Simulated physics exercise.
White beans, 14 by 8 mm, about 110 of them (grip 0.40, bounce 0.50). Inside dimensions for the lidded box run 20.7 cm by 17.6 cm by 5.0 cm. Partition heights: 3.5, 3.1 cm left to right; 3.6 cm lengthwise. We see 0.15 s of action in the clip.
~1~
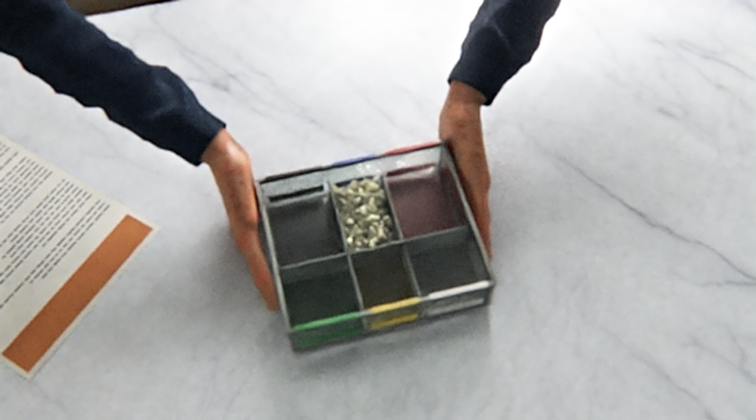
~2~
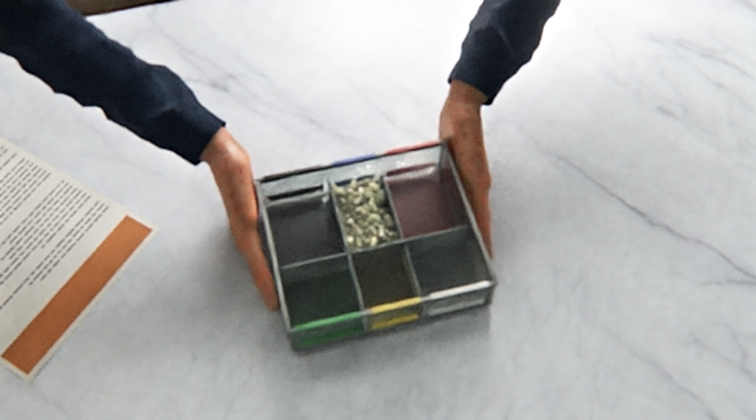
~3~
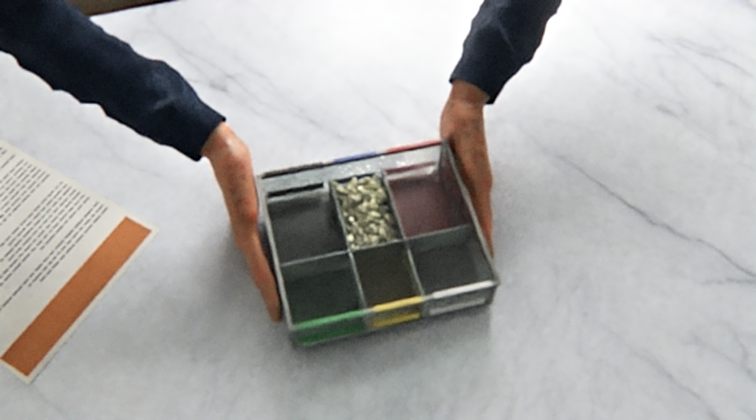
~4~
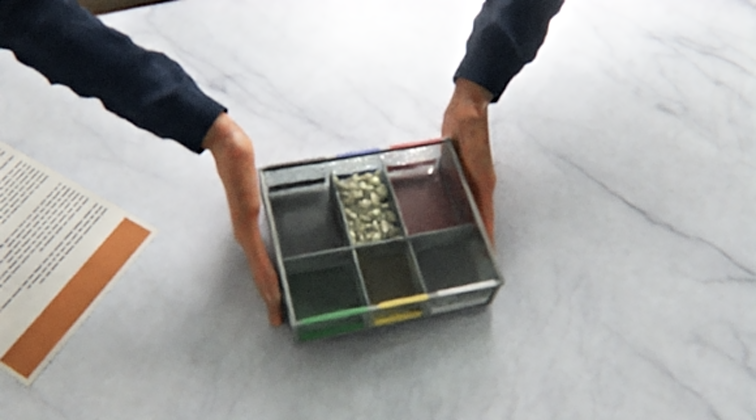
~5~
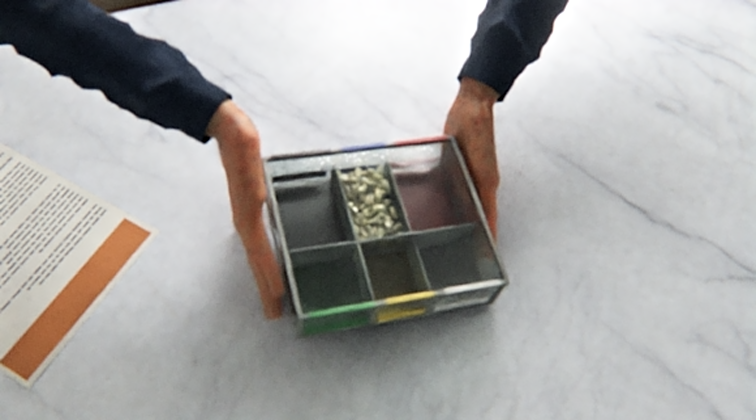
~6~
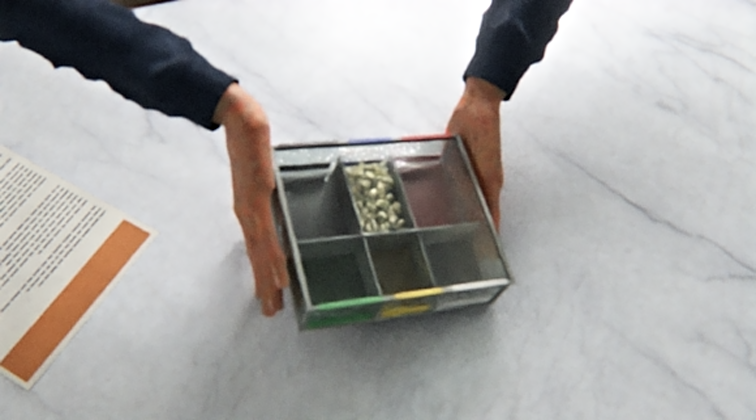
Two hands held a clear, divided box with white beans in its top middle section above a marble surface, then gradually tilted it a little, shifting it slightly to the right.
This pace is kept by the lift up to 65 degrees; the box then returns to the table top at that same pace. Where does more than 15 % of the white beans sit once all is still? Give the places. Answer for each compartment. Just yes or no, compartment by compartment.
Red gets a yes, blue gets a yes, green gets a no, yellow gets a no, white gets a no, black gets a no.
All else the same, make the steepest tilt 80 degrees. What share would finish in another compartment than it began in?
I'd say close to 45 percent.
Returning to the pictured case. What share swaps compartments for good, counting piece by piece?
I'd say close to 20 percent.
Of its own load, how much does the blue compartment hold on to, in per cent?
Roughly 80 per cent.
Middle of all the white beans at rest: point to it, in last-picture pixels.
Roughly pixel (383, 225).
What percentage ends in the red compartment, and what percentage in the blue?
In red it's 20, in blue it's 80.
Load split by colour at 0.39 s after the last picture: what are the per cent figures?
In per cent: Red 5, blue 95, green 0, yellow 0, white 0, black 0.
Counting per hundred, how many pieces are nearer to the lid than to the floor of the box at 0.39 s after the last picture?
Something like 30 percent of the pieces.
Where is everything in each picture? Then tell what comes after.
The first frame shows box tilt 0 degrees, front corners at (290, 330) and (492, 282); blue 100 %.
The second frame shows box tilt 1 degrees, front corners at (291, 330) and (493, 282).
The third frame shows box tilt 3 degrees, front corners at (292, 327) and (496, 282).
The fourth frame shows box tilt 6 degrees, front corners at (296, 323) and (499, 281), lowest corner right front.
The fifth frame shows box tilt 11 degrees, front corners at (302, 316) and (504, 281), lowest corner right front.
The sixth frame shows box tilt 16 degrees, front corners at (311, 308) and (510, 280), lowest corner right front; blue 100 %.
Then, 0.39 s after the last picture, tilt 64 degrees; red 5 %, blue 95 %.
Then, 0.65 s after the last picture, tilt 26 degrees; red 20 %, blue 80 %.
Then, 1.00 s after the last picture, tilt 0 degrees; red 20 %, blue 80 %.
In the end, red 20 %, blue 80 %, green 0 %, yellow 0 %, white 0 %, black 0 %.
